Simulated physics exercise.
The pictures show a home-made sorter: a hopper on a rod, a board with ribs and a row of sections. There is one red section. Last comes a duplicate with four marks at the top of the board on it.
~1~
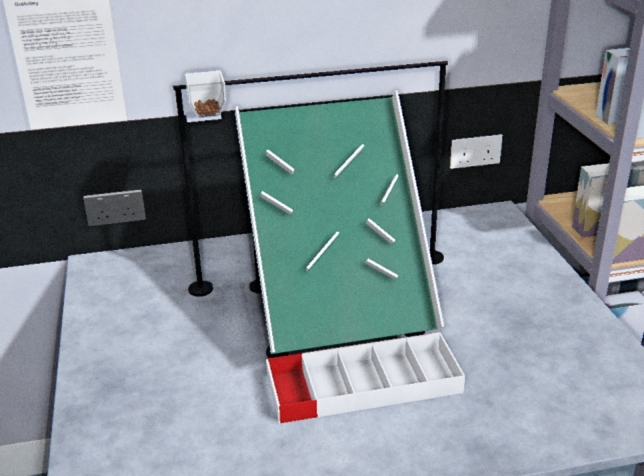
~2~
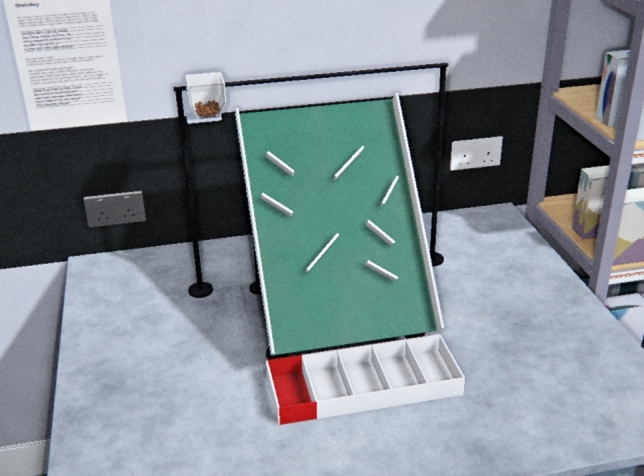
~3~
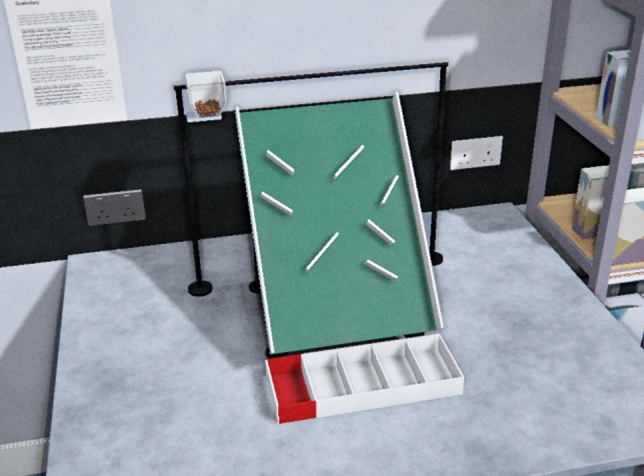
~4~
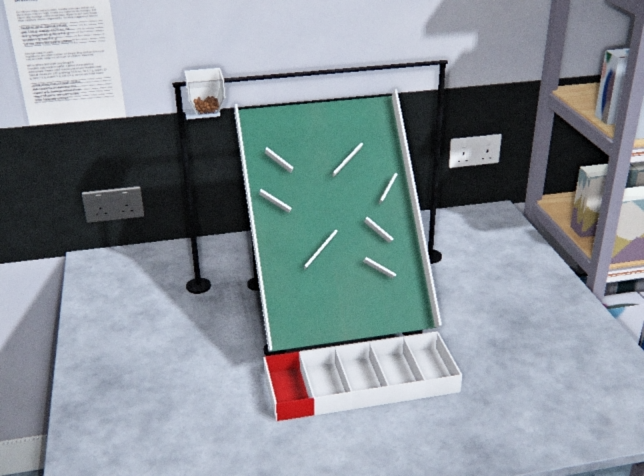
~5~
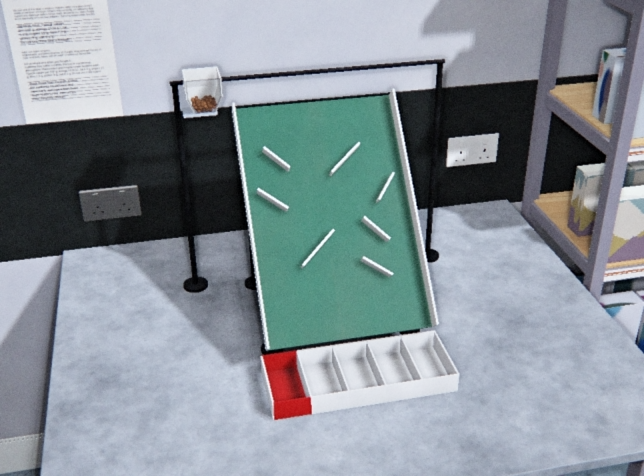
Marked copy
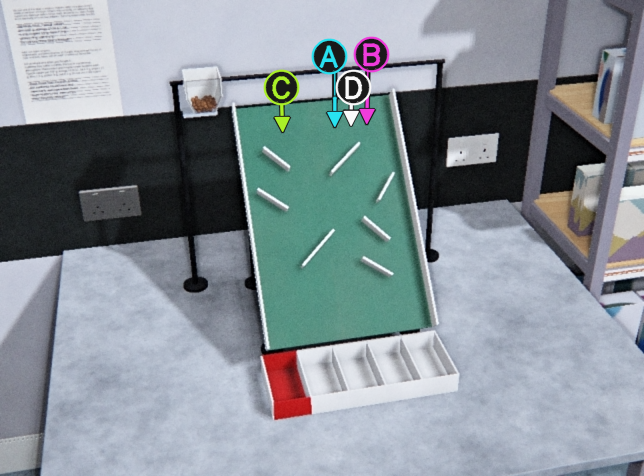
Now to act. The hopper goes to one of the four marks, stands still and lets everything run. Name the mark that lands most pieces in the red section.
Mark A.
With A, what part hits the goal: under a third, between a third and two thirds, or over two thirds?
Over two thirds.
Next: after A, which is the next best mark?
That would be C.
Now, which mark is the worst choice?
B.
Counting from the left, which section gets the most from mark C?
The first.
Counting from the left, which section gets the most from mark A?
It is the first one.
On the marked copy, mark A meets the board at (334, 121); mark B meets the board at (366, 118); mark C meets the board at (282, 126); mark D meets the board at (351, 120).
With A, most in the red section, a small part in other sections, a small part outside the box.
With B, a stray few in the red section, about two thirds in other sections, about a third outside the box.
With C, about two thirds in the red section, about a quarter in other sections, a small part outside the box.
With D, about a third in the red section, about half in other sections, a small part outside the box.
